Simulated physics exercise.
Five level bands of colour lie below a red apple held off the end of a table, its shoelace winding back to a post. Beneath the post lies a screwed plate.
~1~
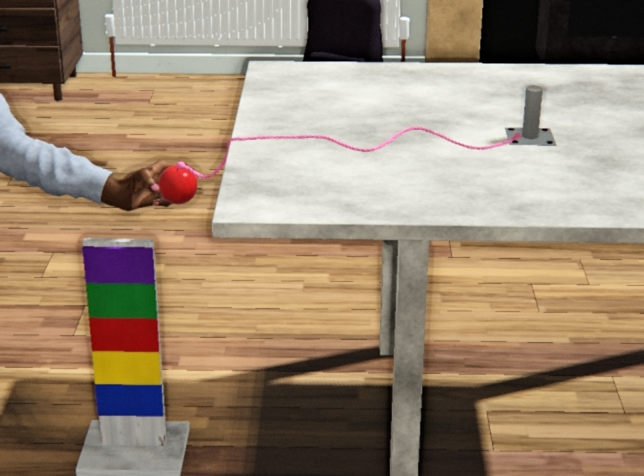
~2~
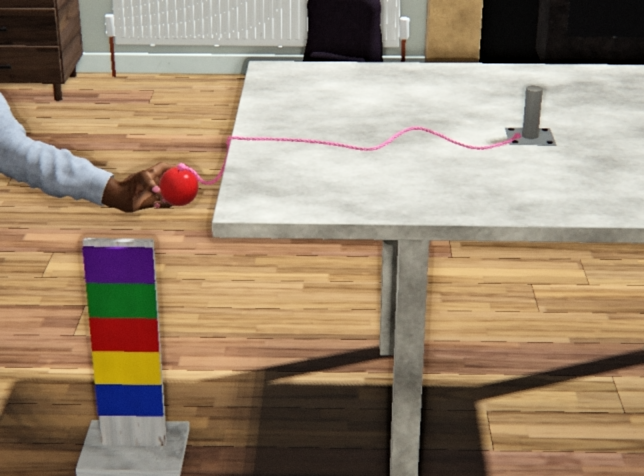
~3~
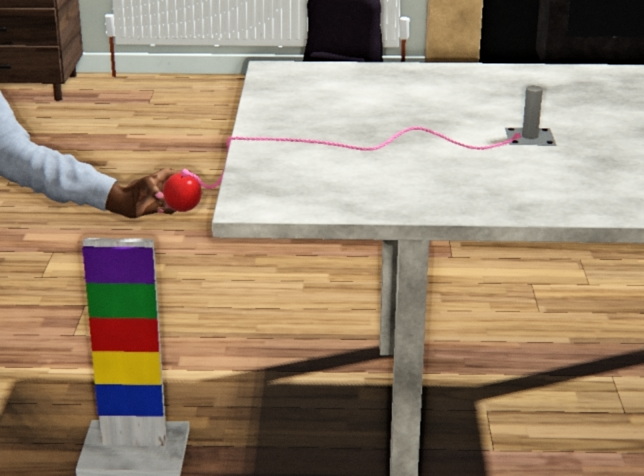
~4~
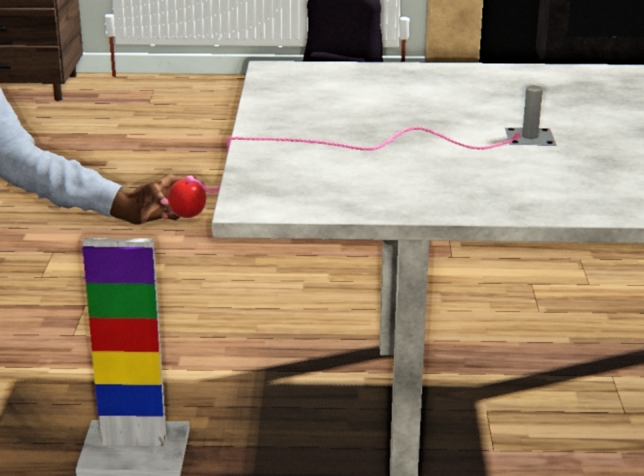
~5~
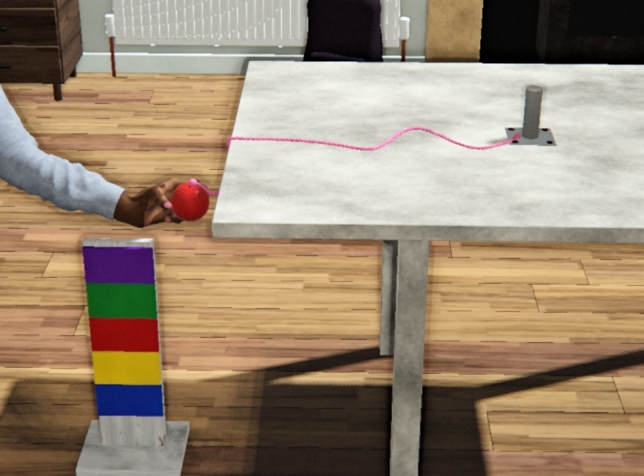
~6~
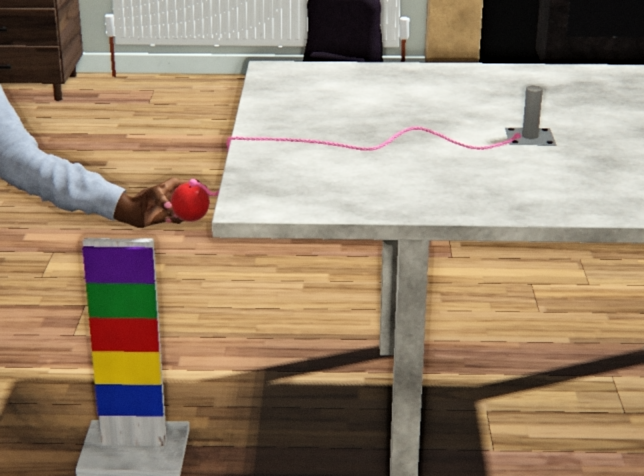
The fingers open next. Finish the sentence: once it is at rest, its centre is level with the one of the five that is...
Green.
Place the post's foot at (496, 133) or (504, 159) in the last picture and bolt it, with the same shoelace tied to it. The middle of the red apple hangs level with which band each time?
Try one - red; try two - red.
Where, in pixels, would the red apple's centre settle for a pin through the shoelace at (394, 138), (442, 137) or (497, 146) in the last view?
Near (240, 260), (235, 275) and (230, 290).
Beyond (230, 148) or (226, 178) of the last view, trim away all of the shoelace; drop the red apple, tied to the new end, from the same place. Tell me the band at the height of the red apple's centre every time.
No band; purple.
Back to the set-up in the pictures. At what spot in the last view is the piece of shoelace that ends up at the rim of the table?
(296, 141), give or take.
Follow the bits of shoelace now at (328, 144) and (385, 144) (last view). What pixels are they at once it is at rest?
Well, the first one sits at (262, 142), and the second one sits at (327, 140).
Soon after, apple near (253, 283); level with green.
After that, apple near (226, 299); level with green.
In the end, apple near (227, 303); level with green. Its middle rests at the green band.
